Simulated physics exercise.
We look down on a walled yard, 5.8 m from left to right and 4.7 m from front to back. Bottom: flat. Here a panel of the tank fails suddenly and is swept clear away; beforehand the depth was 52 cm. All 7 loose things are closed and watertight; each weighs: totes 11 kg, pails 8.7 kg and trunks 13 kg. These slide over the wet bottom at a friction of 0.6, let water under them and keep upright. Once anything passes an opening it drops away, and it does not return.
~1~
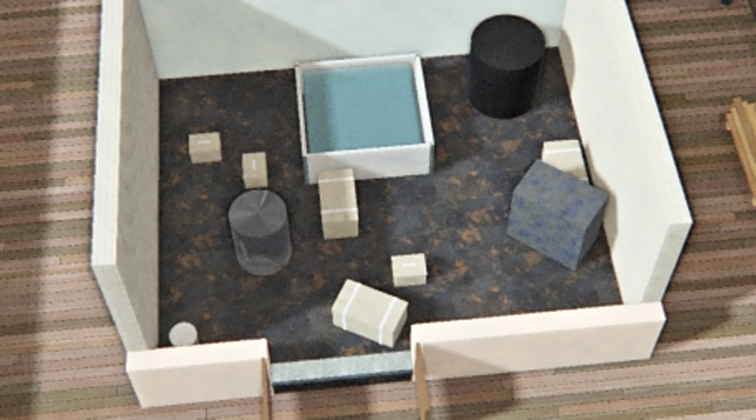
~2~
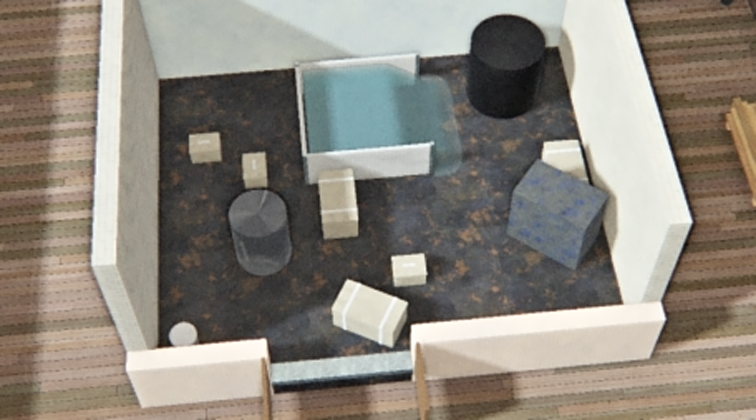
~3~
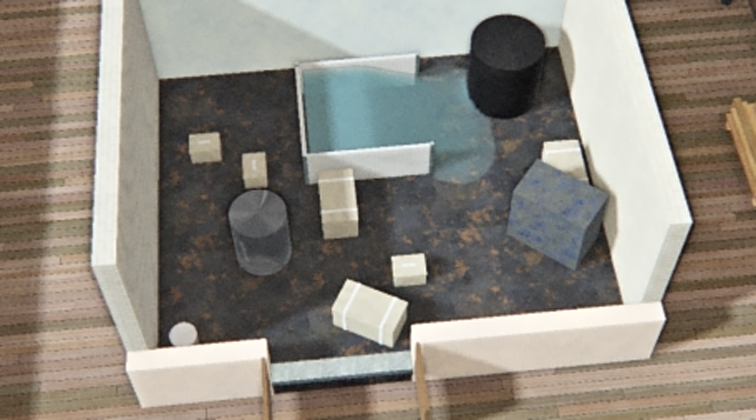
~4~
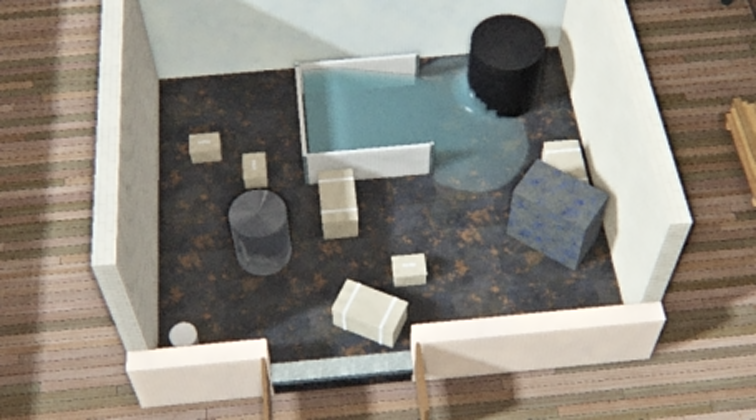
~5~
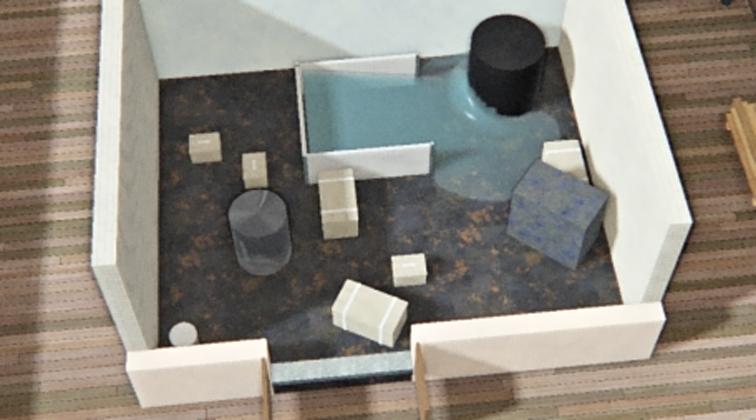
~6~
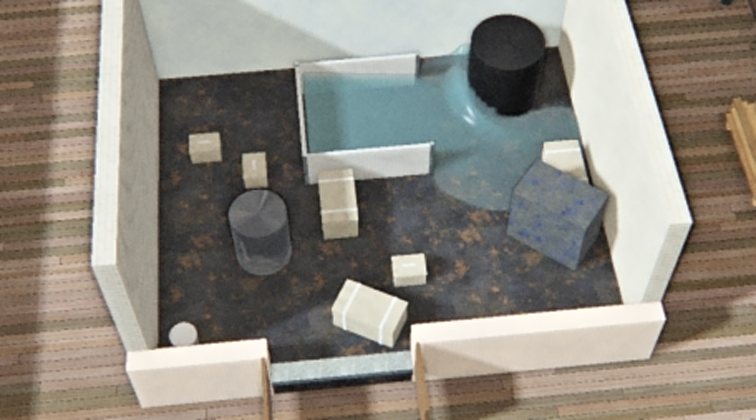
In the video, a panel on the right side of a water tank in a walled yard disappears, and water spreads rightward across the dark floor, around a black cylinder and toward a blue block, while the scattered objects stay still.
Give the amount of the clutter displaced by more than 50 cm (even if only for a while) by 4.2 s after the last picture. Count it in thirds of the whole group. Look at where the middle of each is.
Below a third of the group.
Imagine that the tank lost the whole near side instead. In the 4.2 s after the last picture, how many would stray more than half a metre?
In that case the number is 3.
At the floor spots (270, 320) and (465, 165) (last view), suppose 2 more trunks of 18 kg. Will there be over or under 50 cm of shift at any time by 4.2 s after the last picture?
One by one I'd say not that far and farther than that.
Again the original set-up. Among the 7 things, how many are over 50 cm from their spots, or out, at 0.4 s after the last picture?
The number I get is 0.
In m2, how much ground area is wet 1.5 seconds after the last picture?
10.0 m2.
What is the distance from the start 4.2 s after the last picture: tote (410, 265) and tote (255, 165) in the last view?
In turn: 5 cm, 0 cm.
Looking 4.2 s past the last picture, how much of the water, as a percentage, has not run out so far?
Roughly 98 percent.
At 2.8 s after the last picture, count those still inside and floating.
At that point I count 1.
Then, 0.4 s after the last picture 0 of 7 are over 50 cm from their spots; 0 afloat.
Then, 1.5 s after the last picture 0 of 7 are over 50 cm from their spots; 1 afloat.
Then, 2.8 s after the last picture 1 of 7 are over 50 cm from their spots; 1 afloat.
Then, 4.2 s after the last picture 1 of 7 are over 50 cm from their spots, and 1 have been at some point; 1 afloat.
